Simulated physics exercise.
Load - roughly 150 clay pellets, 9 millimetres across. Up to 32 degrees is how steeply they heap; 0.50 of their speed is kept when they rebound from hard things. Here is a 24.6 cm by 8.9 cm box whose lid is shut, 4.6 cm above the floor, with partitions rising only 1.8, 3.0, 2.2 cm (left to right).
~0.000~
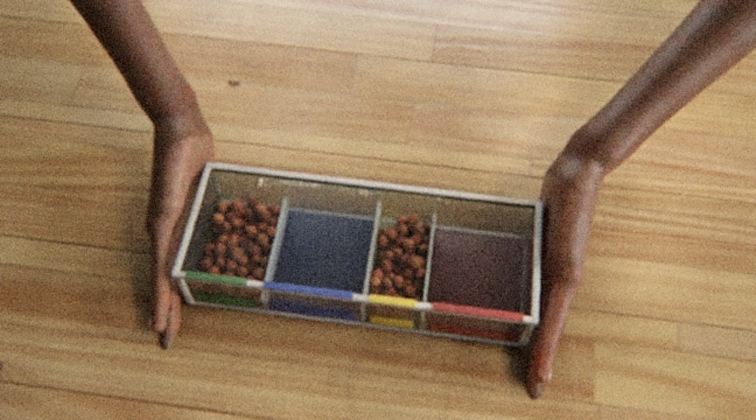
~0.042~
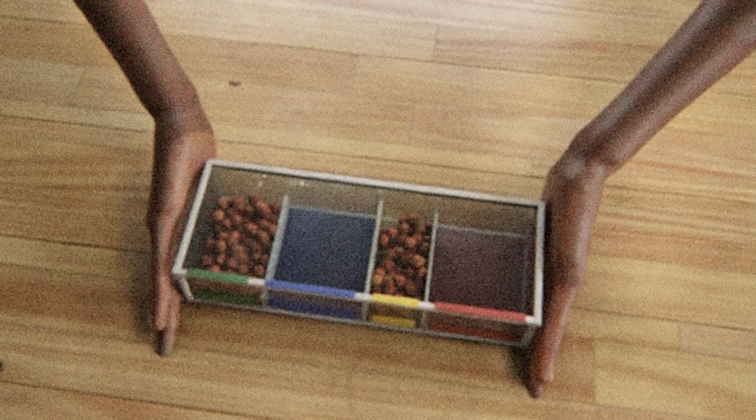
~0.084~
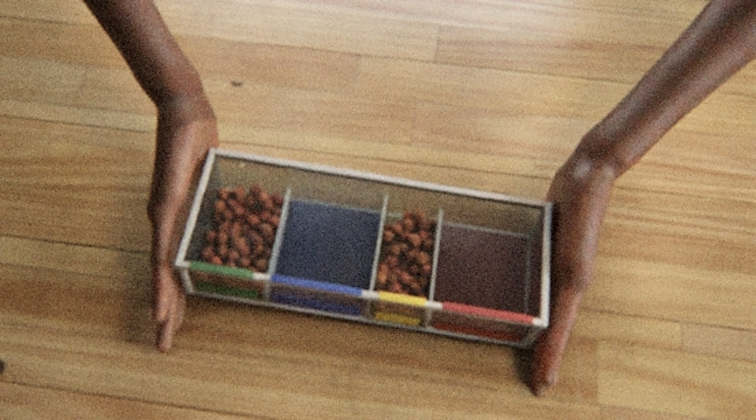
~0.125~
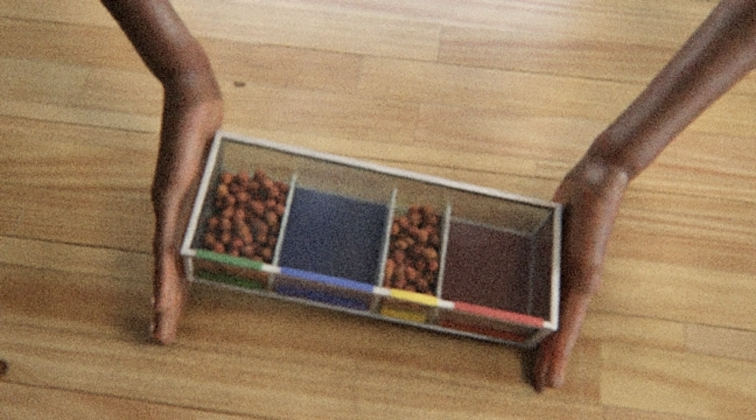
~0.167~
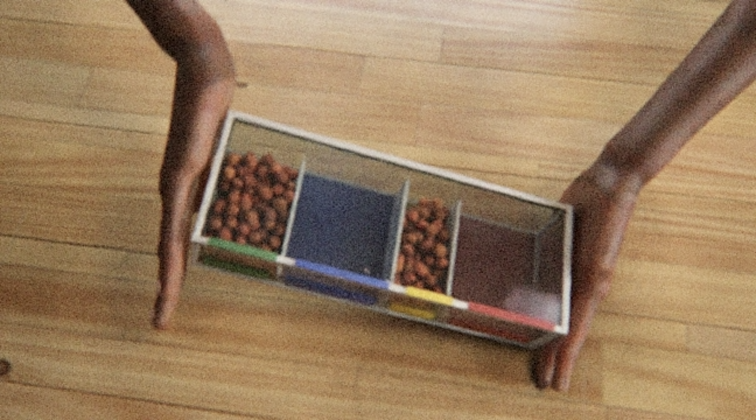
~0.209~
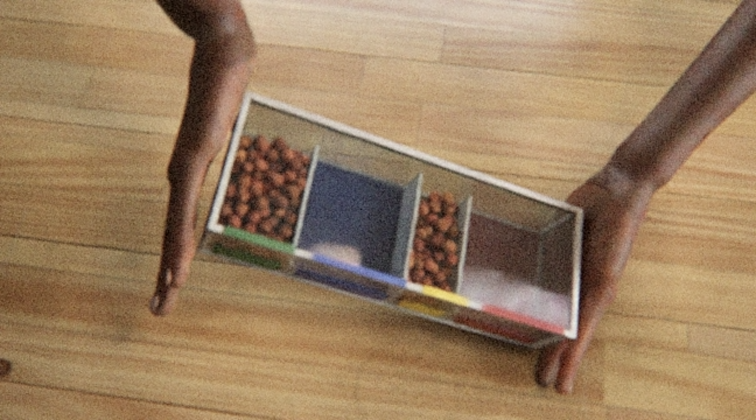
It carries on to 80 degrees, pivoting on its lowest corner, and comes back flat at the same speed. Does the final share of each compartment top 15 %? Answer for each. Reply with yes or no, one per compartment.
Red compartment yes, blue compartment yes, green compartment no, yellow compartment yes.
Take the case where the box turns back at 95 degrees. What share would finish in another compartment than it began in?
It would come to about 90 per cent.
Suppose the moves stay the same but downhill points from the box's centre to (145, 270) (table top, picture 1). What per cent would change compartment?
Roughly 15 % of the pieces.
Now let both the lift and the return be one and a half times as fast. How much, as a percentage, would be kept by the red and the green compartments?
Final split: Red = 40 %, green = 0 %.
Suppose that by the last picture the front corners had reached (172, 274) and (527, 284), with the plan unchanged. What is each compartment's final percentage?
Red 0 %, blue 5 %, green 65 %, yellow 35 %.
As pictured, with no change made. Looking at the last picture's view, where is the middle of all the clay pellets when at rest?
Somewhere around (426, 297) in the final frame.
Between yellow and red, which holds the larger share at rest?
Red.
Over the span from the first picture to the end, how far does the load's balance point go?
About 9.5 cm.
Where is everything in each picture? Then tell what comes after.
In the first frame, box tilt 0 degrees, front corners at (179, 273) and (531, 318); green 60 %, yellow 40 %.
In the second frame, box tilt 1 degrees, front corners at (180, 270) and (534, 319).
In the third frame, box tilt 5 degrees, front corners at (183, 263) and (540, 321), lowest corner right front.
In the fourth frame, box tilt 10 degrees, front corners at (188, 250) and (550, 324), lowest corner right front.
In the fifth frame, box tilt 17 degrees, front corners at (199, 237) and (560, 328), lowest corner right front.
In the sixth frame, box tilt 24 degrees, front corners at (215, 225) and (569, 332), lowest corner right front; green 60 %, yellow 40 %. Its pace works out near 160 degrees a second.
After 0.67 s, tilt 78 degrees; red 10 %, blue 30 %, green 25 %, yellow 35 %.
After 0.98 s, tilt 31 degrees; red 45 %, blue 25 %, green 5 %, yellow 25 %.
Then, at 1.38 s, tilt 0 degrees; red 45 %, blue 25 %, green 5 %, yellow 25 %.
In the end, at 1.7 s, red 45 %, blue 25 %, green 5 %, yellow 25 %.
